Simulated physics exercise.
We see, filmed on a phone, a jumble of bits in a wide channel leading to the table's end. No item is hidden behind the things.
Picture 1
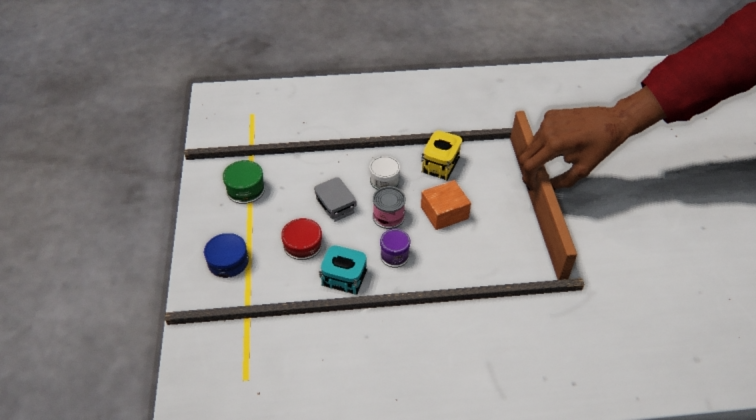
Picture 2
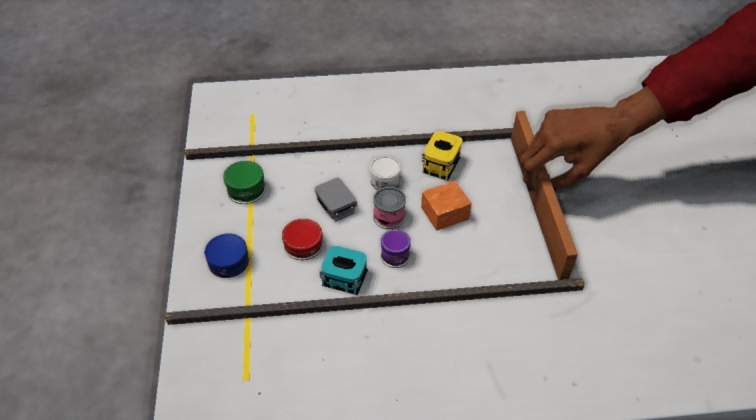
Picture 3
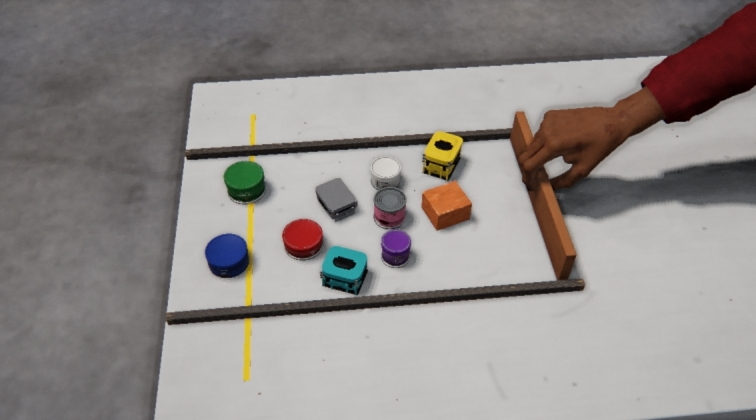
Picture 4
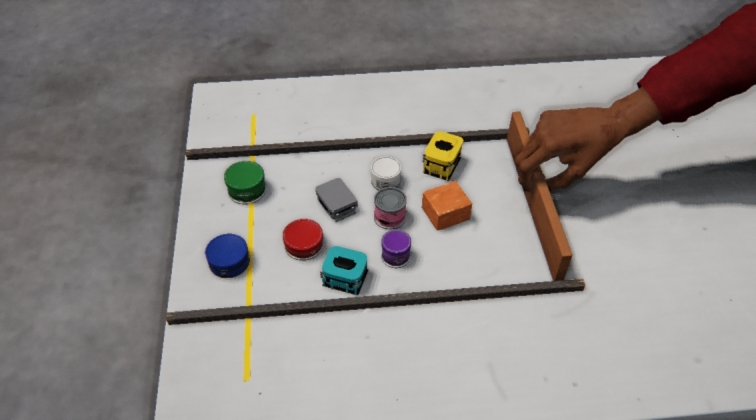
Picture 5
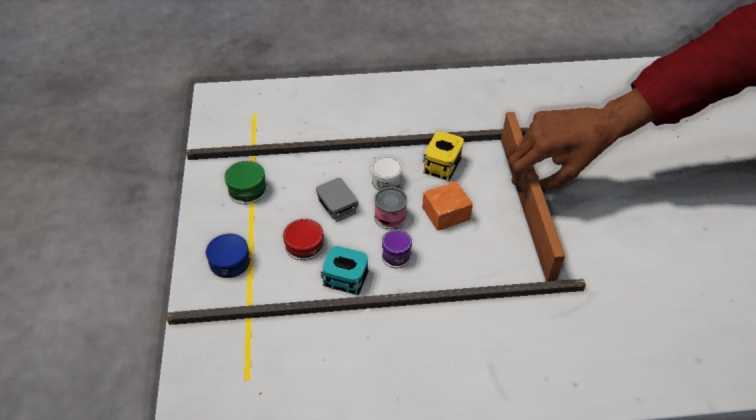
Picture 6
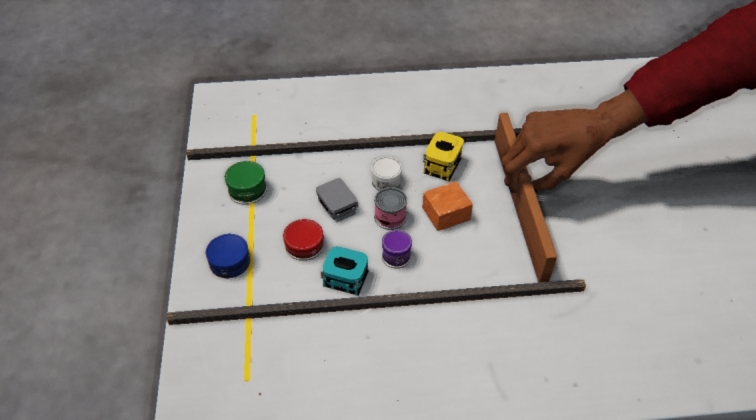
In the video, a hand in a red sleeve slides a wooden board slightly left between two dark rails on a white table, while the colourful tins, cases and blocks scattered ahead of it show almost no movement.
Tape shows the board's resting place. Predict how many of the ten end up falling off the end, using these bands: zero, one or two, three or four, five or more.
The count that falls off the end is one or two.
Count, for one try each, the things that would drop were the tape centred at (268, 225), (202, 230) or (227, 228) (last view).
Going through them in order, you'd see 0, 6 and 4.
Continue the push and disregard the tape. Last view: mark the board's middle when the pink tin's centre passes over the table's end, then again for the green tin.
About (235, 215), and about (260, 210) for the other.
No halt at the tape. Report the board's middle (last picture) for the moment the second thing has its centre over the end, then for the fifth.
At (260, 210) for the second, at (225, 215) for the fifth.
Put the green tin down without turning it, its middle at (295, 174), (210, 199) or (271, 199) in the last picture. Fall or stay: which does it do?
Order of tries: On, off, off.
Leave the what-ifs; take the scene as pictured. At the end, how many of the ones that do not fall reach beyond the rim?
The tally is 1.
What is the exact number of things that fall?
The total comes to 2.
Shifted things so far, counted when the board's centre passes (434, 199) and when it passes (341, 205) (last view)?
By then 4, and later 9.
A little later, none off yet; blue tub at rest near (228, 256); green tin at rest near (246, 183); red tin at rest near (304, 240).
Next, none off yet; blue tub at rest near (228, 256); green tin moving near (239, 179); red tin shifted a little near (288, 250).
When it is over, the number that fall off is one or two; down, green tin and blue tub.
